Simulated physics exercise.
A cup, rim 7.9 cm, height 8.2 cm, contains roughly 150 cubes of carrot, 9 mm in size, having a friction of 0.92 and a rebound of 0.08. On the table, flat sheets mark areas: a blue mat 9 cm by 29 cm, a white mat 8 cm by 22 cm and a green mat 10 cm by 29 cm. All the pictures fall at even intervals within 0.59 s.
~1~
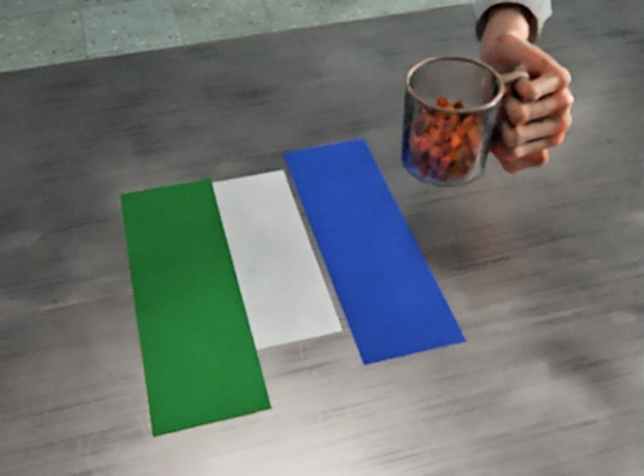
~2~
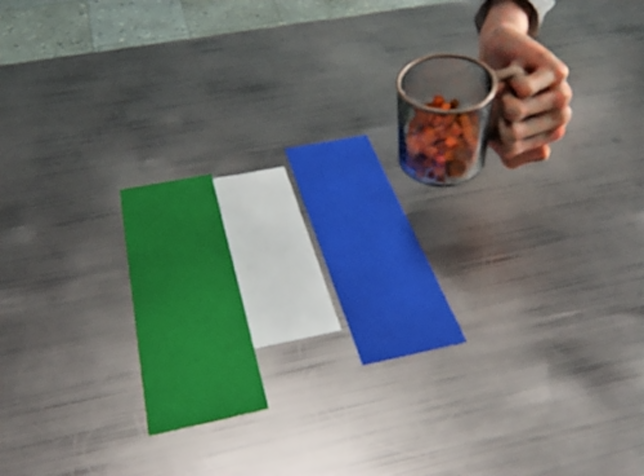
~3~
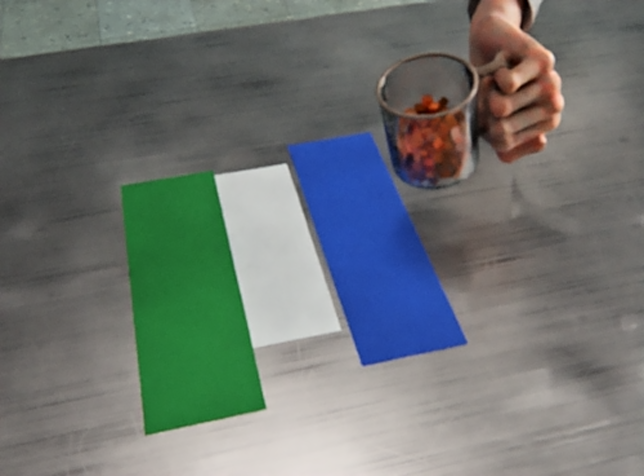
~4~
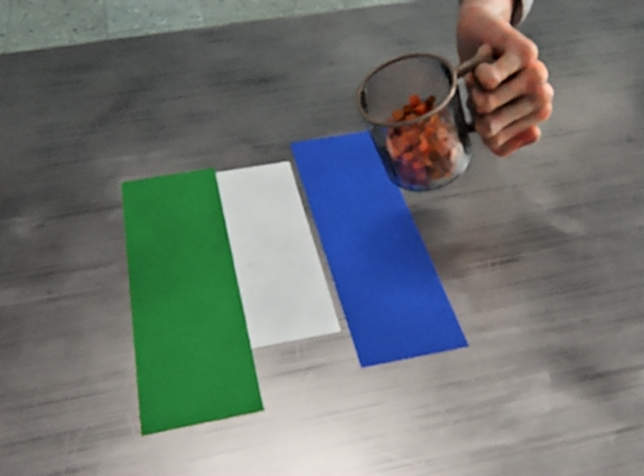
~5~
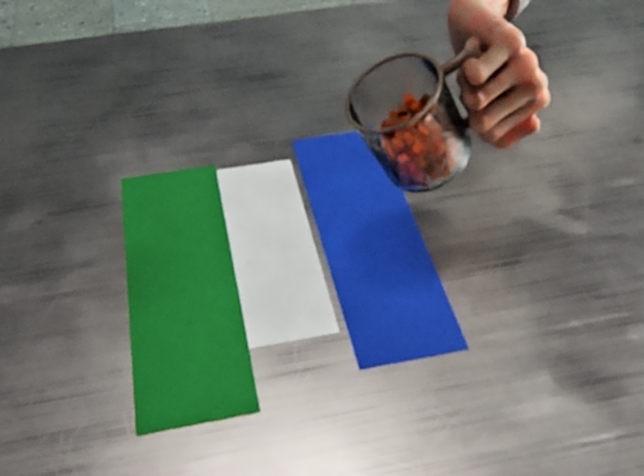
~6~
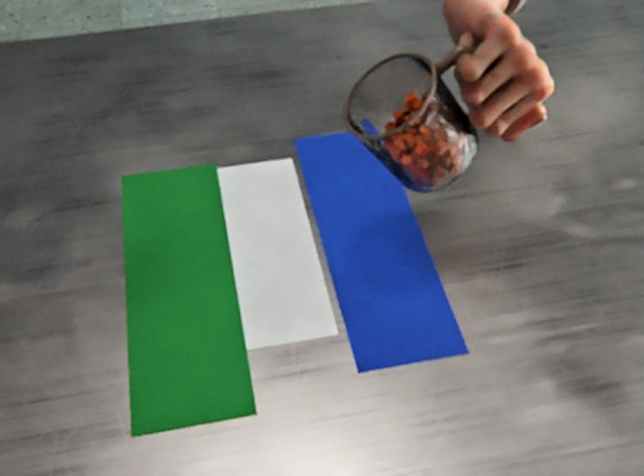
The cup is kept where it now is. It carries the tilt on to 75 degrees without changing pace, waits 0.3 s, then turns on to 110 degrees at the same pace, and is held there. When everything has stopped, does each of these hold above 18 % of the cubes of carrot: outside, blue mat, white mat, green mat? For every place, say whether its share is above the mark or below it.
Going through them: Outside is below the mark; blue mat is above the mark; white mat is above the mark; green mat is below the mark.
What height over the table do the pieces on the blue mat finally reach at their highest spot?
2.5 cm, give or take.
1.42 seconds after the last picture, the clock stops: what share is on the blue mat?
The share there at that time comes to around 0 per cent.
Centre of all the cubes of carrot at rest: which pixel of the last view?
The middle sits close to pixel (332, 227).
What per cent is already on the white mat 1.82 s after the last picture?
I'd put it at around 5 per cent.
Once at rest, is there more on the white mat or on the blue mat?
The larger share finishes on the blue mat.
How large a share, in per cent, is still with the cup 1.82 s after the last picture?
65 %.
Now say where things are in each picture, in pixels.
Cup at (448, 123); tilt 0 degrees; moved 0.0 cm; lip at (410, 91); top of the load at (441, 112); blue mat at (364, 236); white mat at (271, 250); green mat at (186, 288), in the first frame.
Cup at (443, 125); tilt 4 degrees; moved 0.7 cm; lip at (401, 92); top of the load at (438, 110), in the second frame.
Cup at (432, 129); tilt 11 degrees; moved 2.2 cm; low side left; lip at (381, 100); top of the load at (418, 110), in the third frame.
Cup at (420, 132); tilt 19 degrees; moved 3.6 cm; low side left; lip at (360, 108); top of the load at (445, 110), in the fourth frame.
Cup at (415, 132); tilt 26 degrees; moved 4.3 cm; low side left; lip at (349, 116); top of the load at (413, 108), in the fifth frame.
Cup at (418, 131); tilt 34 degrees; moved 4.3 cm; low side left; lip at (347, 123); top of the load at (428, 105); blue mat at (370, 233); white mat at (272, 244); green mat at (180, 280), in the sixth frame.
Then, 0.55 s after the last picture, tilt 69 degrees; cup 100 %; middle of all pieces on or above the table near (431, 134).
Then, 1.00 s after the last picture, tilt 75 degrees; cup 100 %; middle of all pieces on or above the table near (428, 136).
Then, 1.42 s after the last picture, tilt 98 degrees; cup 100 %; middle of all pieces on or above the table near (432, 131).
Then, 1.82 s after the last picture, tilt 110 degrees; cup 65 %, blue mat 30 %, white mat 5 %; middle of all pieces on or above the table near (388, 170).
In the end, green mat 0 %, outside 0 %, cup 5 %, blue mat 60 %, white mat 35 %.
